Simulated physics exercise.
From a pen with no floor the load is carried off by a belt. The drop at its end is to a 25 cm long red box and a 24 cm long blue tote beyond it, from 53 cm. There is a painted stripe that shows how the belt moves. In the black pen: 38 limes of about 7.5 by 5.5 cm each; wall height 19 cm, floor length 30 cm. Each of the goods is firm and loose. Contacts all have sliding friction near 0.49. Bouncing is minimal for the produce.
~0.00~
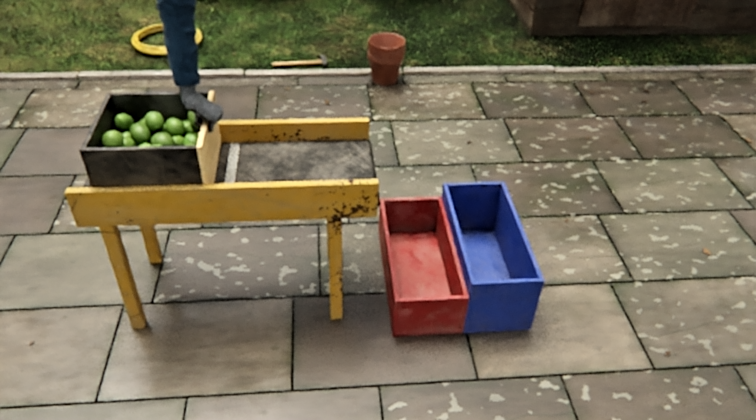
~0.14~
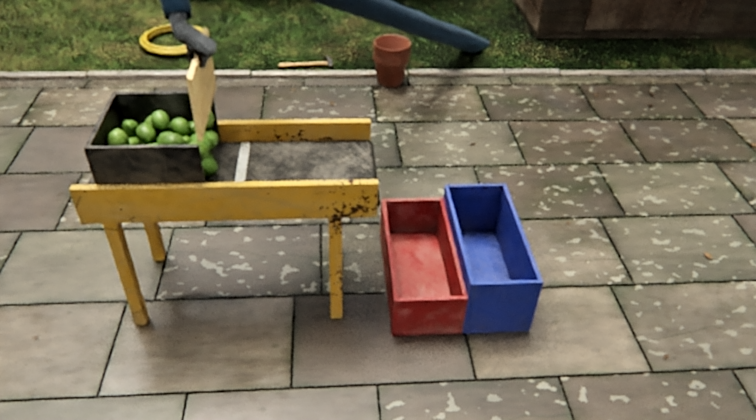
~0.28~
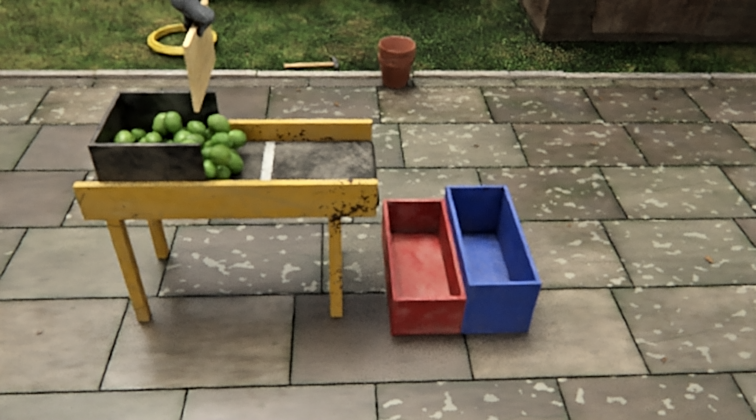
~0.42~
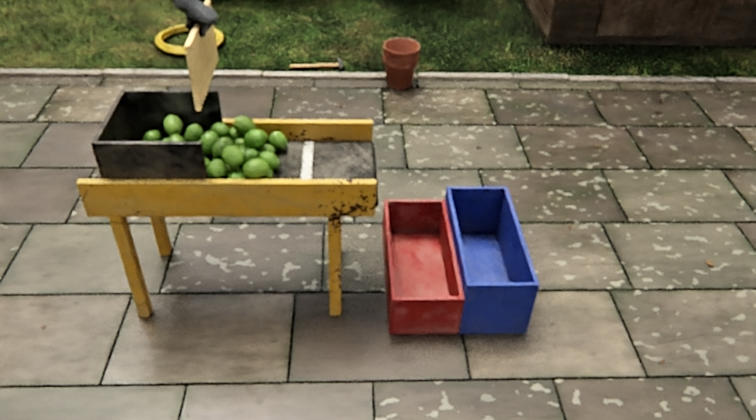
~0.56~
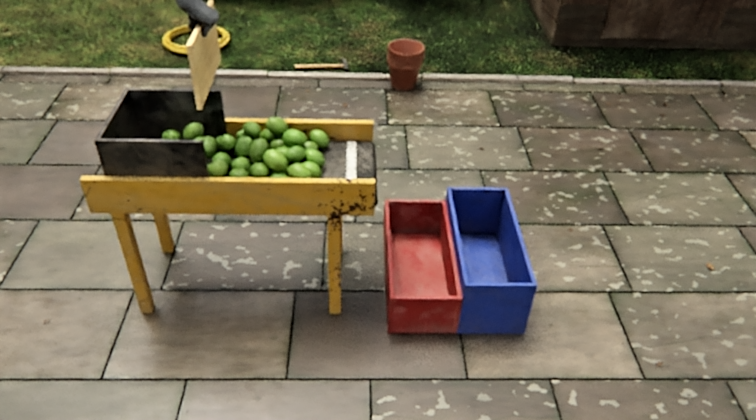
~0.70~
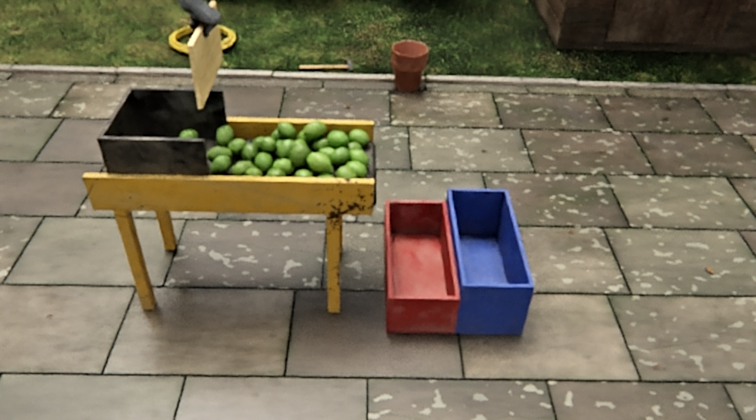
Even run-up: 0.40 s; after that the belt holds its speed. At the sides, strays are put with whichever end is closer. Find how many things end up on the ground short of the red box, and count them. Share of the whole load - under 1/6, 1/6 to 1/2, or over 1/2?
Under 1/6.
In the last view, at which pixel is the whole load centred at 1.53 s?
(419, 261).
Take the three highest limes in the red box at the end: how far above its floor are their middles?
About 11 cm.
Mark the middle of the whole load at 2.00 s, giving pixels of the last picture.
Look around pixel (416, 265).
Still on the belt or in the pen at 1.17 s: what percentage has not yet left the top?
Roughly 20 percent, I reckon.
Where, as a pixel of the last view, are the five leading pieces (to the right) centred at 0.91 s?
Centre: About (418, 190) px.
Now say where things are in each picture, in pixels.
In the first frame (each is followed by its nearest rim corner in this view), black pen, (85, 149); red box, (399, 300); 0 cm of belt gone by; none out.
The second frame shows black pen, (89, 147); 3 cm of belt gone by.
The third frame shows black pen, (93, 144); 10 cm of belt gone by; 7 out, the lowest lime at (228, 157).
The fourth frame shows black pen, (96, 142); 23 cm of belt gone by; 18 out, the lowest lime at (265, 153).
The fifth frame shows black pen, (99, 139); 37 cm of belt gone by; 28 out, the lowest lime at (279, 181).
The sixth frame shows black pen, (102, 137); red box, (392, 297); 52 cm of belt gone by; 32 out, the lowest lime at (352, 151).
After 0.91 s, 3 still in the black pen, 22 on the belt and 13 in the air.
After 1.17 s, 11 in the red box, 1 in the blue tote, 8 on the belt and 18 in the air.
After 1.53 s, 31 in the red box, 3 in the blue tote, 1 on the belt and 3 in the air.
Final count (at 2.00 s), 35 in the red box and 3 in the blue tote. Asked share, 0 of 38, 0 per cent.
